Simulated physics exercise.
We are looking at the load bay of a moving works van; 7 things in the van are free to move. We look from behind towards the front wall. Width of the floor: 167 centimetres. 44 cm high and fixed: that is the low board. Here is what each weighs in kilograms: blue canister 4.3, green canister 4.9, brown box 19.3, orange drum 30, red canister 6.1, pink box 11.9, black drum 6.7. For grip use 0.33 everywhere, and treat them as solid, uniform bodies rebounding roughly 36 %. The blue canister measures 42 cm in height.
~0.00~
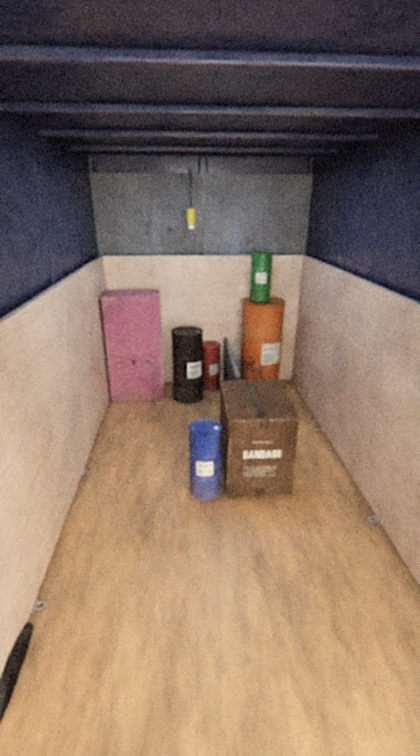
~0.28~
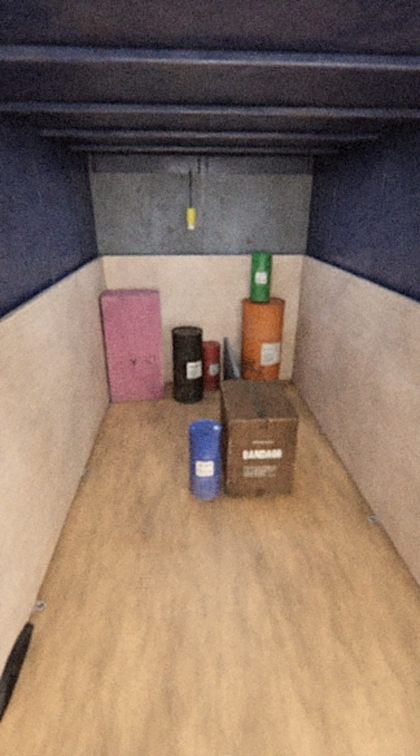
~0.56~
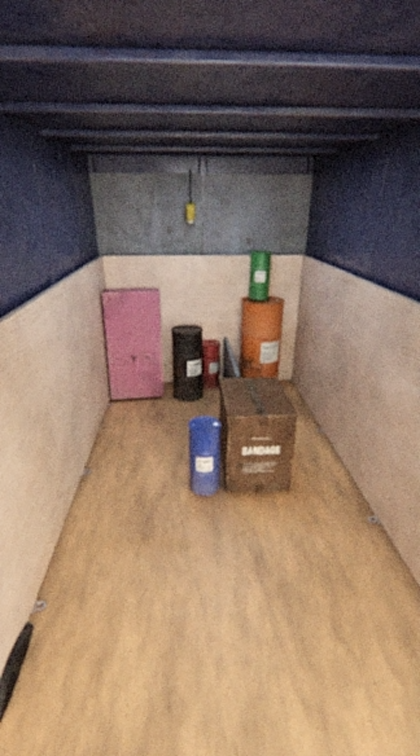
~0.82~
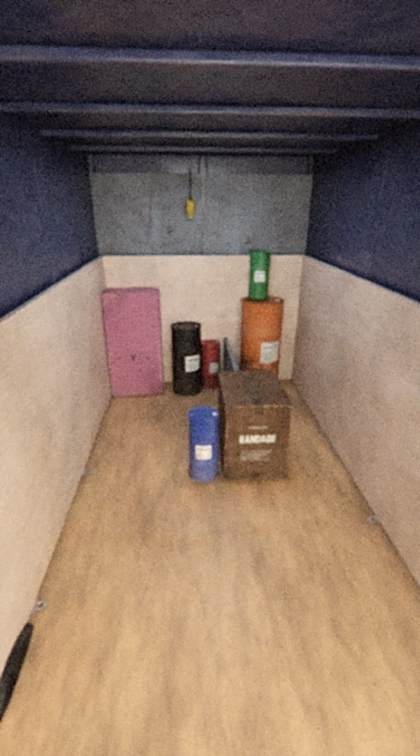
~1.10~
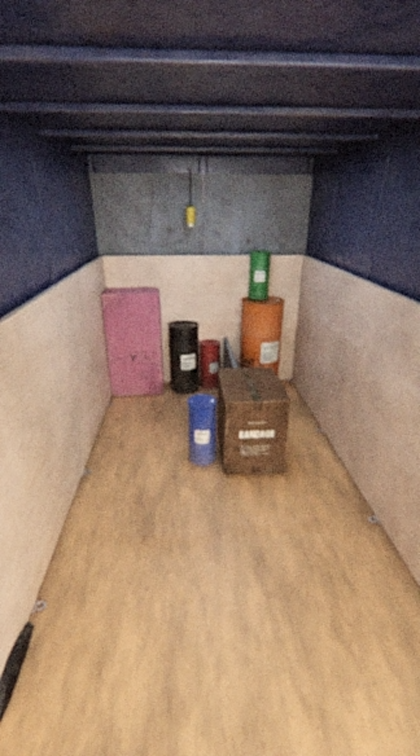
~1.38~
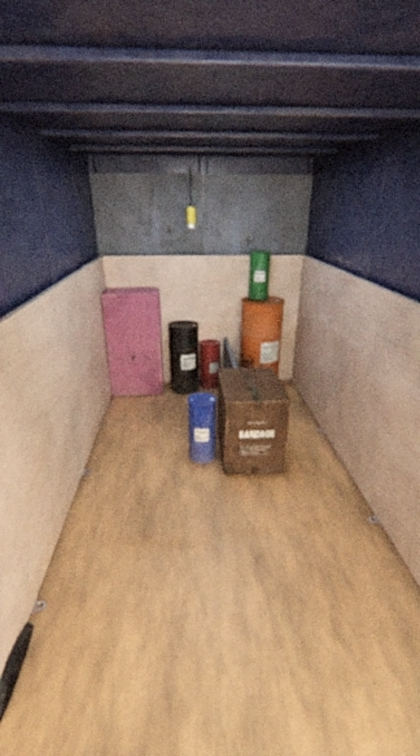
In a van's load bay with pale lower walls, a blue canister and a brown box stand on the wooden floor, with a pink box, drums and smaller canisters behind. At first all stay still; then the blue canister and brown box slide a short way forwards, while the others barely shift.
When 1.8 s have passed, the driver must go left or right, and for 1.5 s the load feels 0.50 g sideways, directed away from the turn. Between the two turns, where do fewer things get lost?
Going left.
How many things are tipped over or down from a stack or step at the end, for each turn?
Turning left 0, turning right 1.
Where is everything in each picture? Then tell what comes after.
The first picture shows smooth; blue canister (205, 460); green canister (261, 276).
The second picture shows force 0.32 g forwards; red canister (210, 366); pink box (135, 346).
The third picture shows force 0.45 g forwards; pink box (135, 344) tilted 5°; black drum (188, 363) 4 cm from its spot.
The fourth picture shows force 0.45 g forwards; blue canister (204, 444) 15 cm from its spot; orange drum (261, 346) 4 cm from its spot.
The fifth picture shows smooth; blue canister (202, 430) 32 cm from its spot; pink box (136, 342) 10 cm from its spot.
The sixth picture shows smooth; blue canister (202, 428) 34 cm from its spot; green canister (259, 275) 7 cm from its spot.
Turning left. By 2.28 s, force 0.50 g right; blue canister 35 cm from its spot near (212, 428); green canister 10 cm from its spot near (268, 275); brown box 22 cm from its spot.
By 2.58 s, force 0.50 g right; blue canister 44 cm from its spot near (245, 427); green canister 31 cm from its spot near (295, 274); brown box 35 cm from its spot.
By 2.68 s, force 0.50 g right; blue canister 52 cm from its spot near (261, 426); green canister 29 cm from its spot near (293, 275); brown box 43 cm from its spot.
When it is over (4.0 s), not toppled but over 15 cm from the start, blue canister, green canister, brown box, orange drum and black drum; the other 2 within 15 cm of the start. End places, in pixels of the last picture, blue canister near (269, 426), green canister near (294, 275).
Turning right instead, green canister tipped over or down from a stack or step, 1 of 7 in all.
